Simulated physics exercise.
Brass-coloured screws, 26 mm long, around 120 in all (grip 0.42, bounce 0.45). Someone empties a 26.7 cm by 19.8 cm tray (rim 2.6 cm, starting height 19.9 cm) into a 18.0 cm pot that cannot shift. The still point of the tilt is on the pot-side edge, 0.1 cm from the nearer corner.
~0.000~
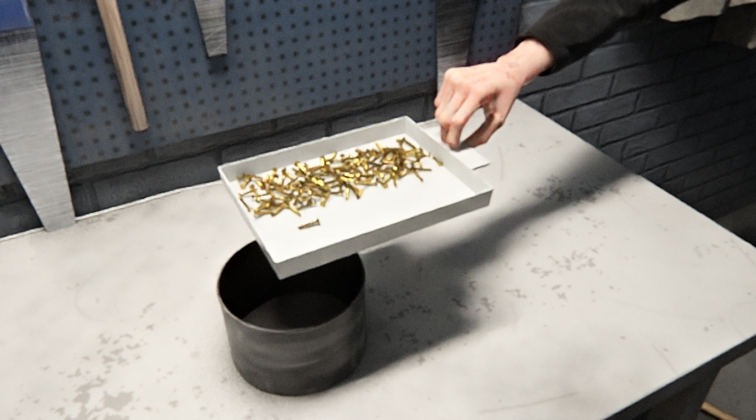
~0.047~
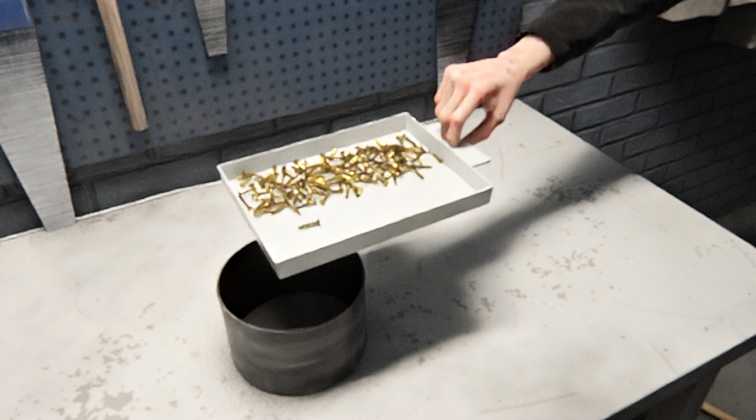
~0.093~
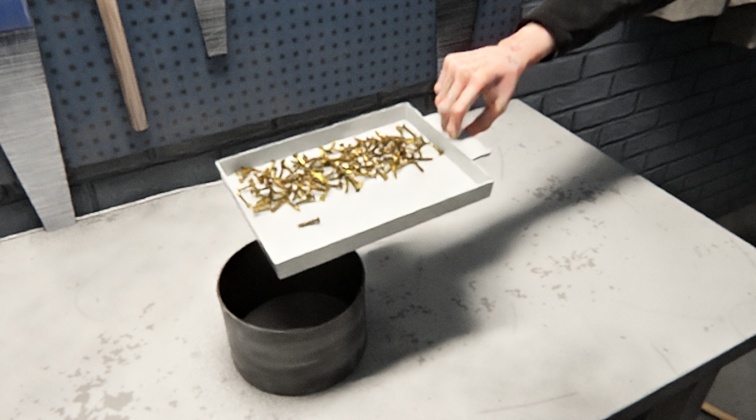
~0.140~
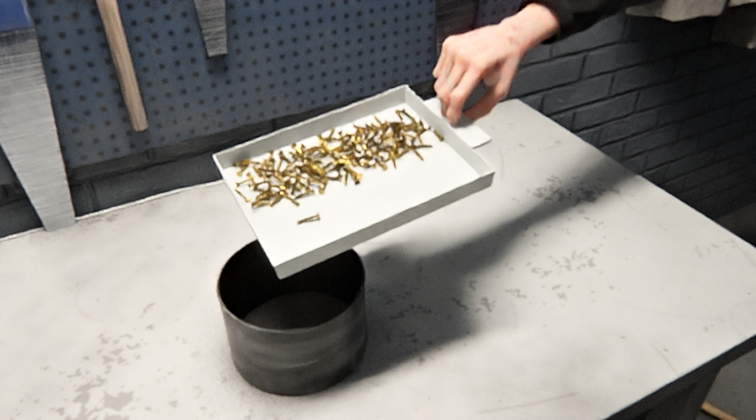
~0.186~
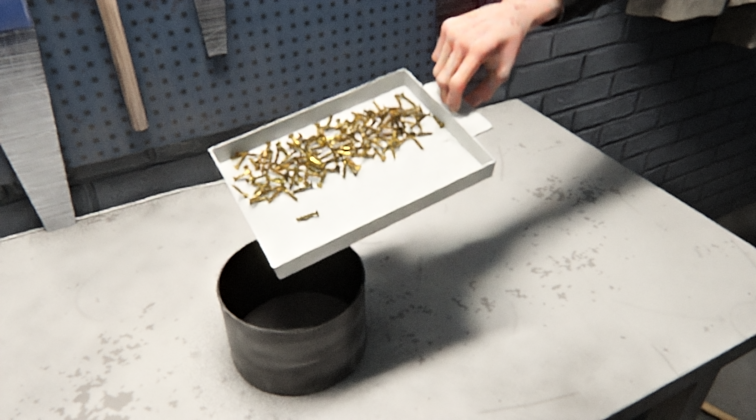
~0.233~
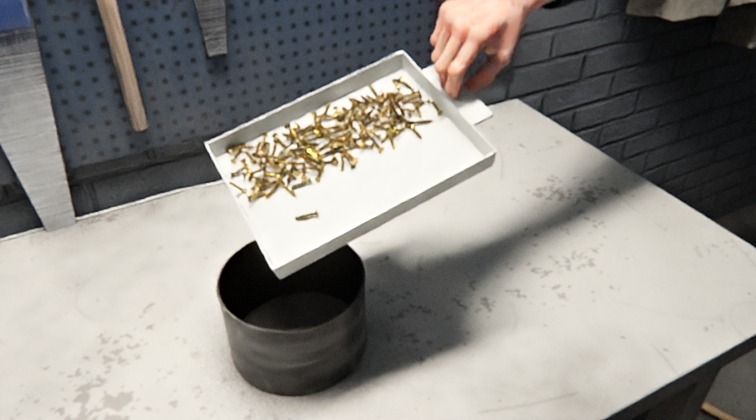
The video shows a hand at the right holding a shallow white tray of brass-coloured screws above a dark round pot on a worktop, then raising the tray's far side so it slants gradually more steeply toward the pot.
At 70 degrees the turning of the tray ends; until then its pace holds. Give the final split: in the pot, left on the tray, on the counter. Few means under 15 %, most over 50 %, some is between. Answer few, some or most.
Pot few, tray some, counter most.
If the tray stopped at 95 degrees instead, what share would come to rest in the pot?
Then about 0 per cent.
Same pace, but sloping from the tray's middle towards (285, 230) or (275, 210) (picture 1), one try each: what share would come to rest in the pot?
Some 5 and 10 per cent.
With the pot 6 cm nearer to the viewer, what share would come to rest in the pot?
Then about 10 per cent.
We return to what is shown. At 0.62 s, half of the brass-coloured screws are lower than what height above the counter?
Roughly 26 cm.
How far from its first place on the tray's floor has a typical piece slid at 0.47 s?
About 4 cm.
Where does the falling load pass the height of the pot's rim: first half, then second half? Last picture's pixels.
First near (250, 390), later near (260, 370).
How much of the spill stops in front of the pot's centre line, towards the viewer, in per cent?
Some 100 per cent.
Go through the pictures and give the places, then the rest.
The first picture shows tray tilt 0 degrees, front corners at (277, 260) and (491, 188); middle of the pieces at (331, 172); pot at (291, 276).
The second picture shows tray tilt 1 degrees, front corners at (277, 260) and (491, 186); middle of the pieces at (331, 170).
The third picture shows tray tilt 4 degrees, front corners at (277, 261) and (492, 179), lowest corner left front; middle of the pieces at (330, 164).
The fourth picture shows tray tilt 9 degrees, front corners at (276, 263) and (492, 170), lowest corner left front; middle of the pieces at (329, 154).
The fifth picture shows tray tilt 14 degrees, front corners at (275, 265) and (493, 160), lowest corner left front; middle of the pieces at (327, 144).
The sixth picture shows tray tilt 19 degrees, front corners at (274, 266) and (493, 151), lowest corner left front; middle of the pieces at (324, 134); pot at (291, 276). The tray's pace is about 110 degrees a second.
After 0.47 s, tilt 45 degrees; the tray holds 100 %, the pot 0 %.
Then, at 0.62 s, tilt 62 degrees; the tray holds 100 %, the pot 0 %.
After 0.90 s, tilt 70 degrees; the tray holds 40 %, the pot 0 %.
In the end, at 2.0 s, pot 0 %, tray 35 %, counter 65 %.
